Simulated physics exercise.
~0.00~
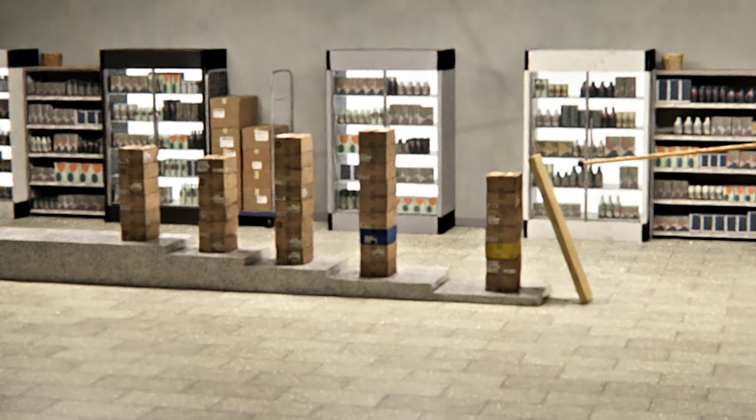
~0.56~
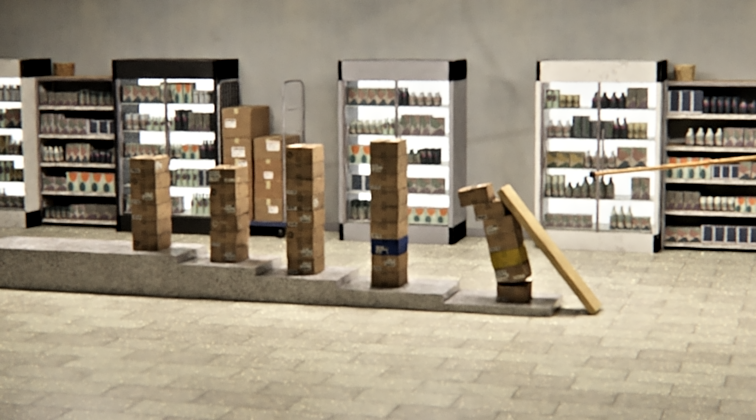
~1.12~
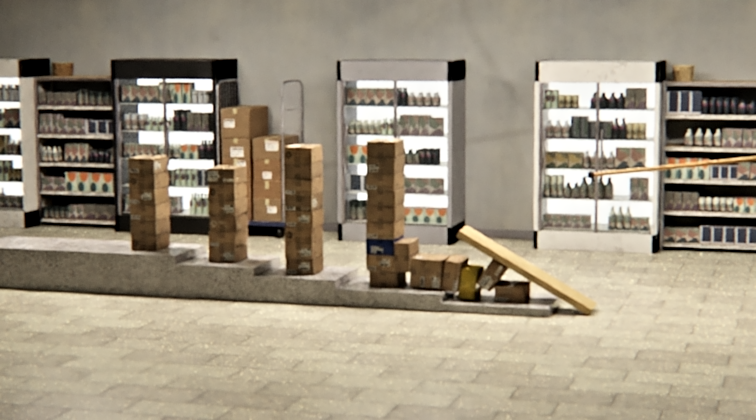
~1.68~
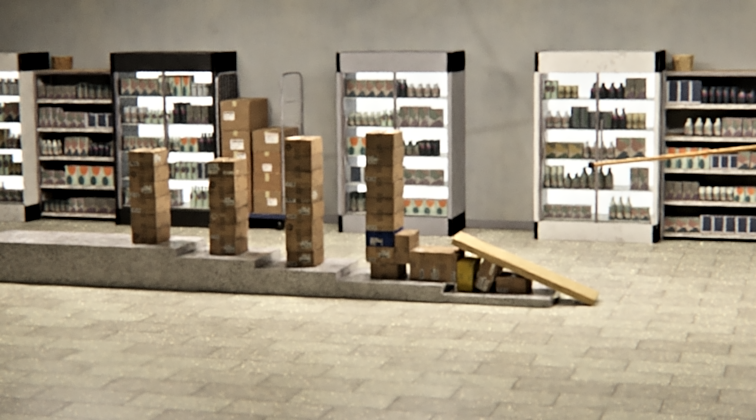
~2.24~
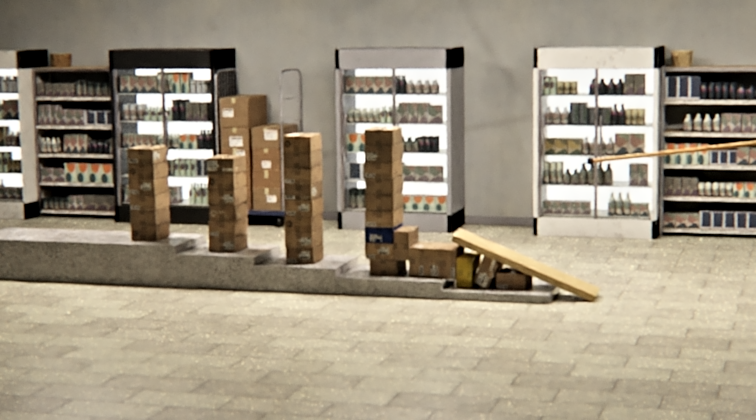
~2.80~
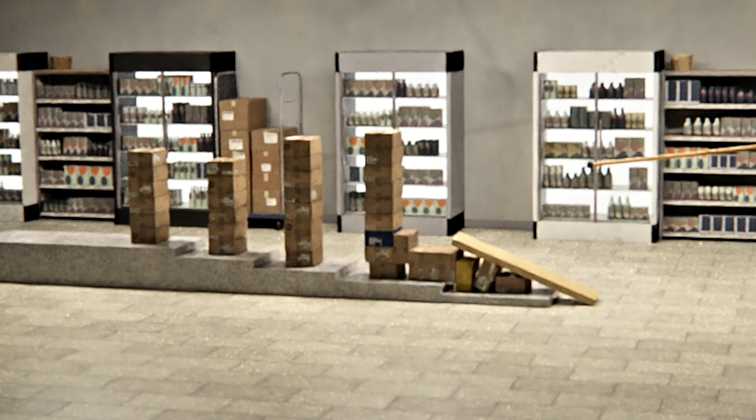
To begin with, five piles of brown parcels stand on low rising steps in front of lit drink cabinets, while a pole reaches in from the right towards the top of a leaning wooden board. The board tips left against the nearest pile, the one with a yellow parcel, and its upper boxes lean over. That pile then topples leftward, its boxes tumbling along the step to the foot of the pile with the blue parcel. The board drops after them and rests at a slant on the fallen boxes. The other four piles stay standing, and everything lies still.
